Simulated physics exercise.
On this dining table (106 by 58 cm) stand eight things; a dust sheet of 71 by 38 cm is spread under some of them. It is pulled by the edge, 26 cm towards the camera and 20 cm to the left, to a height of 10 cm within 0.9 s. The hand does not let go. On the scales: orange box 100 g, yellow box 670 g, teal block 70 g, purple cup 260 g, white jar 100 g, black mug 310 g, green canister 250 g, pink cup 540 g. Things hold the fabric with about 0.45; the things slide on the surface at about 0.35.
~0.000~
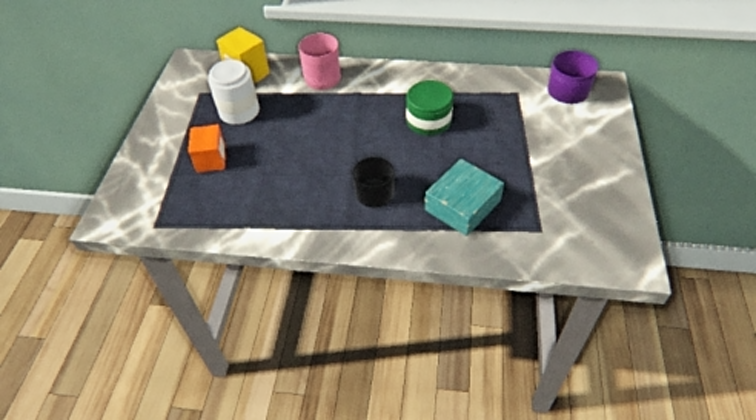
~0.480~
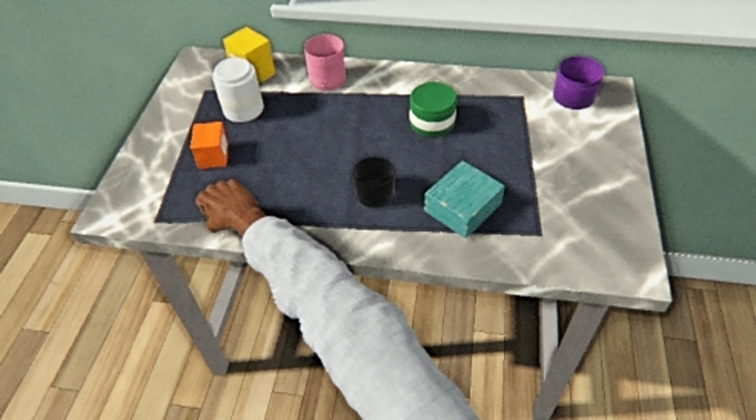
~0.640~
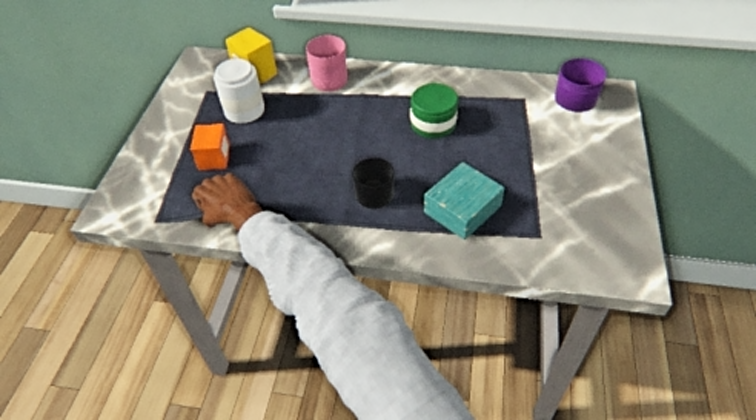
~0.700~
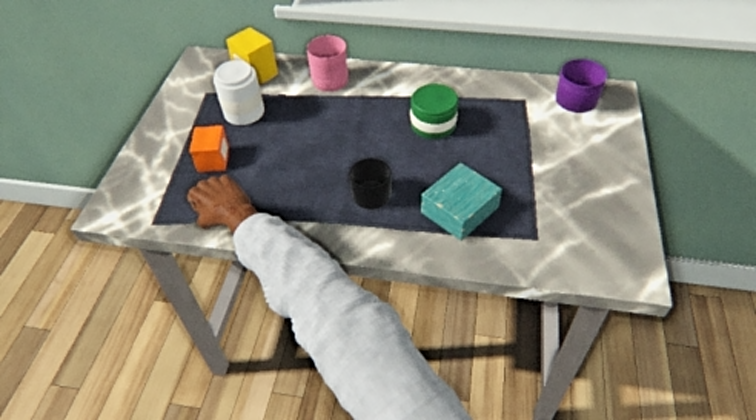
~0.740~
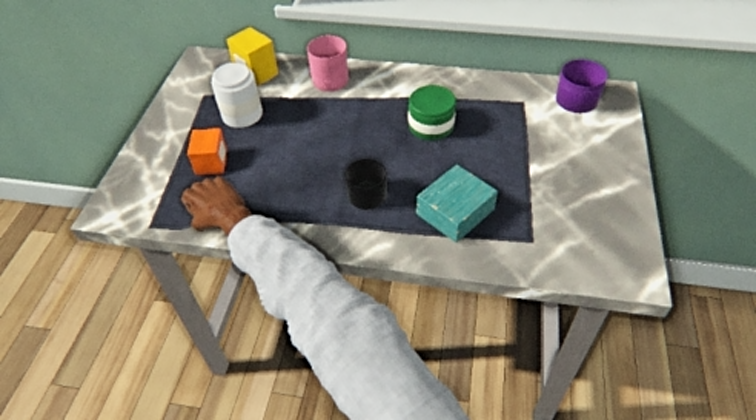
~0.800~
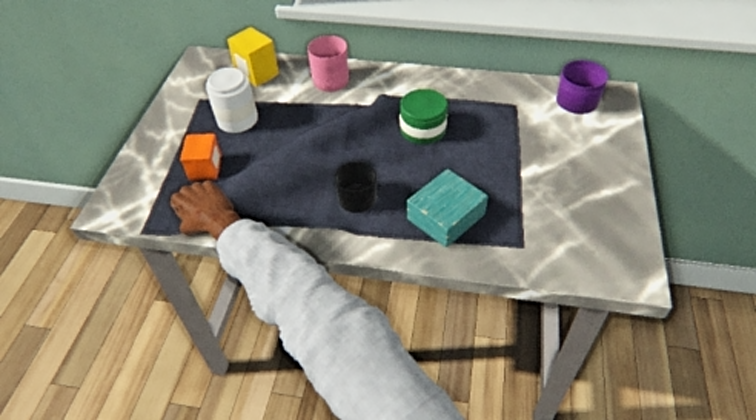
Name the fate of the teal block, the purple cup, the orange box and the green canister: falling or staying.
Result: Teal block drops off, purple cup remains up there, orange box drops off, green canister keeps to the top.
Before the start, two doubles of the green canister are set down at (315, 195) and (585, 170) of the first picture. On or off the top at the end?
In that order: Drops off, stays up.
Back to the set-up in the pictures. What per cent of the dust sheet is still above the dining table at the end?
Some 45 per cent of it.
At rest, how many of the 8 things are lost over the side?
That makes 3.
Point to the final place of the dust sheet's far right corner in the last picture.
At about (374, 199).
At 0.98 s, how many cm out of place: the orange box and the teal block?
About: Orange box 10 cm, teal block 10 cm.
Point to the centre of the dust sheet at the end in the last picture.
Near (158, 216).
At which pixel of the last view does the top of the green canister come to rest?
Near (244, 182).
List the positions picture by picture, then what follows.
In the first picture, shows, teal block (465, 187); purple cup (575, 64); orange box (204, 138); green canister (430, 94); dust sheet corners (153, 228) (200, 93) (518, 93) (542, 232).
In the second picture, shows, dust sheet corners (205, 91) (524, 96); grip (213, 220).
In the third picture, shows, orange box (207, 136); dust sheet corners (206, 92) (525, 99); grip (210, 214).
In the fourth picture, shows, white jar (233, 71); black mug (370, 173); orange box (206, 138); dust sheet corners (526, 100) (538, 240); grip (205, 216).
In the fifth picture, shows, white jar (231, 74); green canister (433, 99); black mug (366, 173); dust sheet corners (524, 102) (534, 243); grip (200, 218).
In the sixth picture, shows, teal block (448, 198); purple cup (585, 74); orange box (198, 146); green canister (424, 103); dust sheet corners (517, 106) (524, 249); grip (189, 222).
By 1.0 s, 95 % of the dust sheet is still over the top; green canister 13 cm off its start, orange box 11 cm off its start, teal block 11 cm off its start.
By 1.2 s, 75 % of the dust sheet is still over the top; green canister 24 cm off its start, orange box 21 cm off its start, teal block 21 cm off its start.
By 1.3 s, 60 % of the dust sheet is still over the top; green canister 33 cm off its start at (282, 155), orange box 31 cm off its start at (76, 247), teal block 31 cm off its start at (308, 281).
By 1.5 s, 45 % of the dust sheet is still over the top; teal block over the edge, green canister 41 cm off its start, orange box over the edge.
By 3.1 s, 45 % of the dust sheet is still over the top; teal block over the edge, orange box over the edge, green canister 42 cm off its start at (244, 182), purple cup 0 cm off its start at (585, 74).
